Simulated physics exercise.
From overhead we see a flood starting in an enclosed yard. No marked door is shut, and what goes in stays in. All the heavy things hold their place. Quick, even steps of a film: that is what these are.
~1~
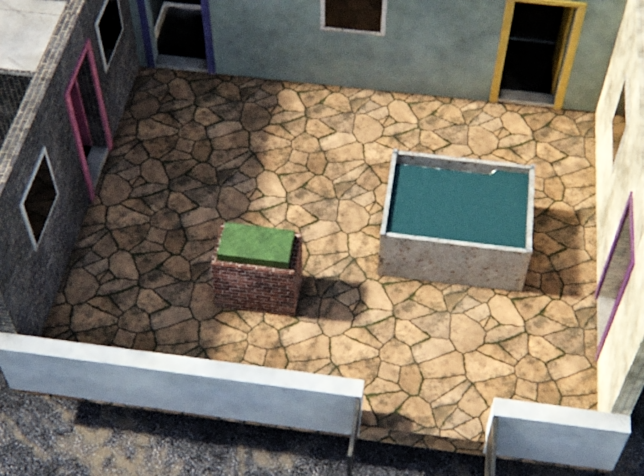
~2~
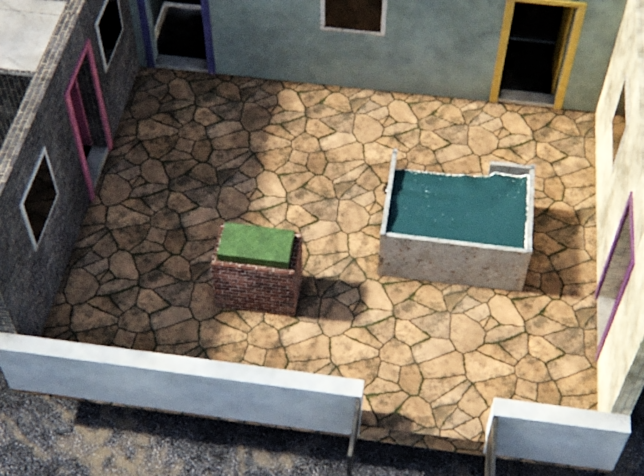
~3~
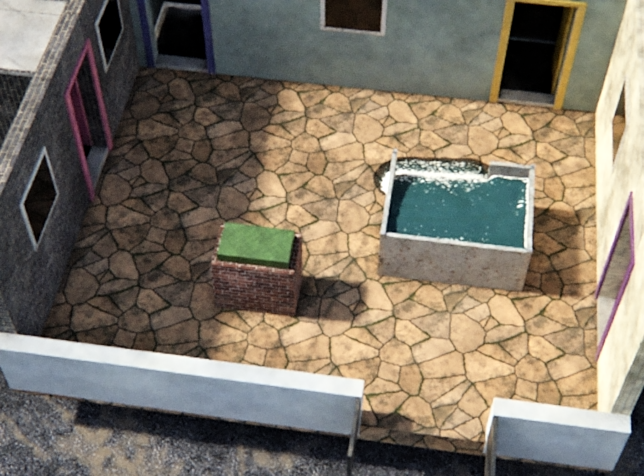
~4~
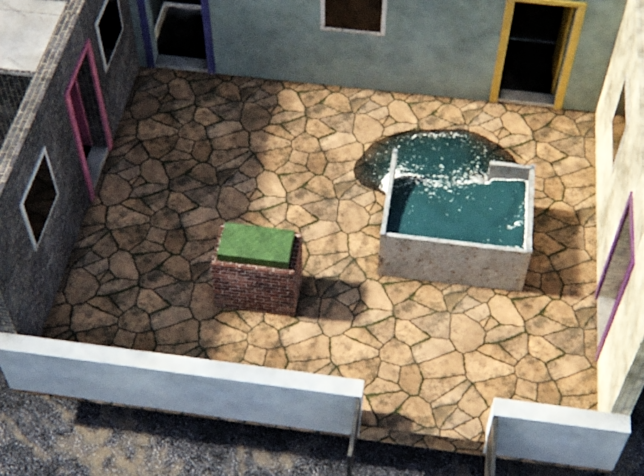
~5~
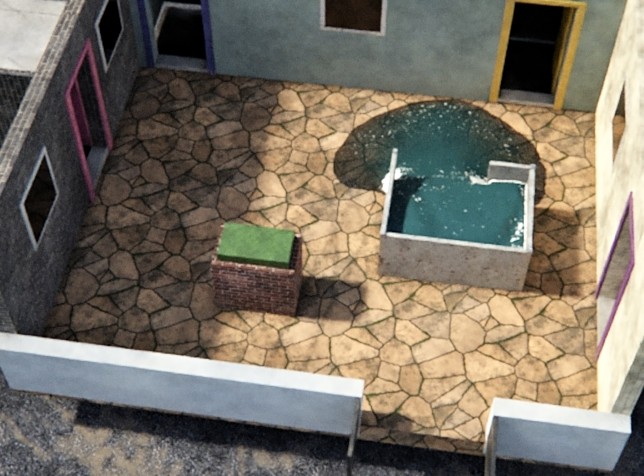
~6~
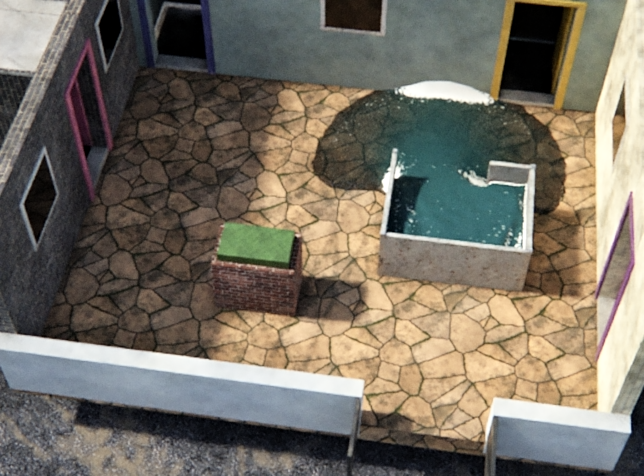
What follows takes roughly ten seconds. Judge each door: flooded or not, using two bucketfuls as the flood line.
My prediction: Blue door: Too much gets in there. Purple door: Not too much gets in there. Pink door: Not too much gets in there. Yellow door: Too much gets in there.
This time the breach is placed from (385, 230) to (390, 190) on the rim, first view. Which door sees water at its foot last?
Last: The door marked yellow.
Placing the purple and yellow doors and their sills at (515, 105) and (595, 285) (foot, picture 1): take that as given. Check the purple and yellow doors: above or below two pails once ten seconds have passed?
Result - purple door exceeds the limit; yellow door remains within the limit.
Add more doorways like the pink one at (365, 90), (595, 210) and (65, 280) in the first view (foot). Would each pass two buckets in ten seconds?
The first new doorway tops it, the second comes up short, the third comes up short.
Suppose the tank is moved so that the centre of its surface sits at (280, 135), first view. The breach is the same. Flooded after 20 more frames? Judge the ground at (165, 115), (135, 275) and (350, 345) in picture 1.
The first spot ends up sodden, the second sodden and the third left untouched.
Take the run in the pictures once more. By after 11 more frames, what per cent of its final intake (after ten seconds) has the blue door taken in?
I get 0 per cent.
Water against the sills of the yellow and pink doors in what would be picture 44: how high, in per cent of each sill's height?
I'd say around 130 and 80 in a hundred.
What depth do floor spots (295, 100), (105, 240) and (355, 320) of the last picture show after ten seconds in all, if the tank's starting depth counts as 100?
In order: Roughly 4, 6 and 8 in a hundred.
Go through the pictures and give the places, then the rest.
In the first frame, the open tank at (459, 203) is whole and still.
In the second frame, the front is at (386, 191), out from the gap on the open tank's far side.
In the third frame, the front is at a hidden place, out from the gap on the open tank's far side.
In the fourth frame, water pours out on the open tank's far side and has run to (472, 136).
In the fifth frame, the front is at (464, 105), out from the gap on the open tank's far side.
In the sixth frame, water pours out on the open tank's far side and has run to (386, 91).
A moment on, water covers 20 % of the floor; the blue door not reached, the purple door not reached, the pink door not reached, the yellow door over two buckets in.
Next, water covers 30 % of the floor; the blue door wet at the sill, nothing in, the purple door not reached, the pink door not reached, the yellow door far over two buckets in.
Then, water covers 50 % of the floor; the blue door under two buckets in, the purple door wet at the sill, nothing in, the pink door wet at the sill, nothing in, the yellow door far over two buckets in.
Later, water covers 70 % of the floor; the blue door over two buckets in, the purple door wet at the sill, nothing in, the pink door under two buckets in, the yellow door far over two buckets in.
In the end, water covers 95 % of the floor; the blue door over two buckets in, the purple door wet at the sill, nothing in, the pink door under two buckets in, the yellow door far over two buckets in.
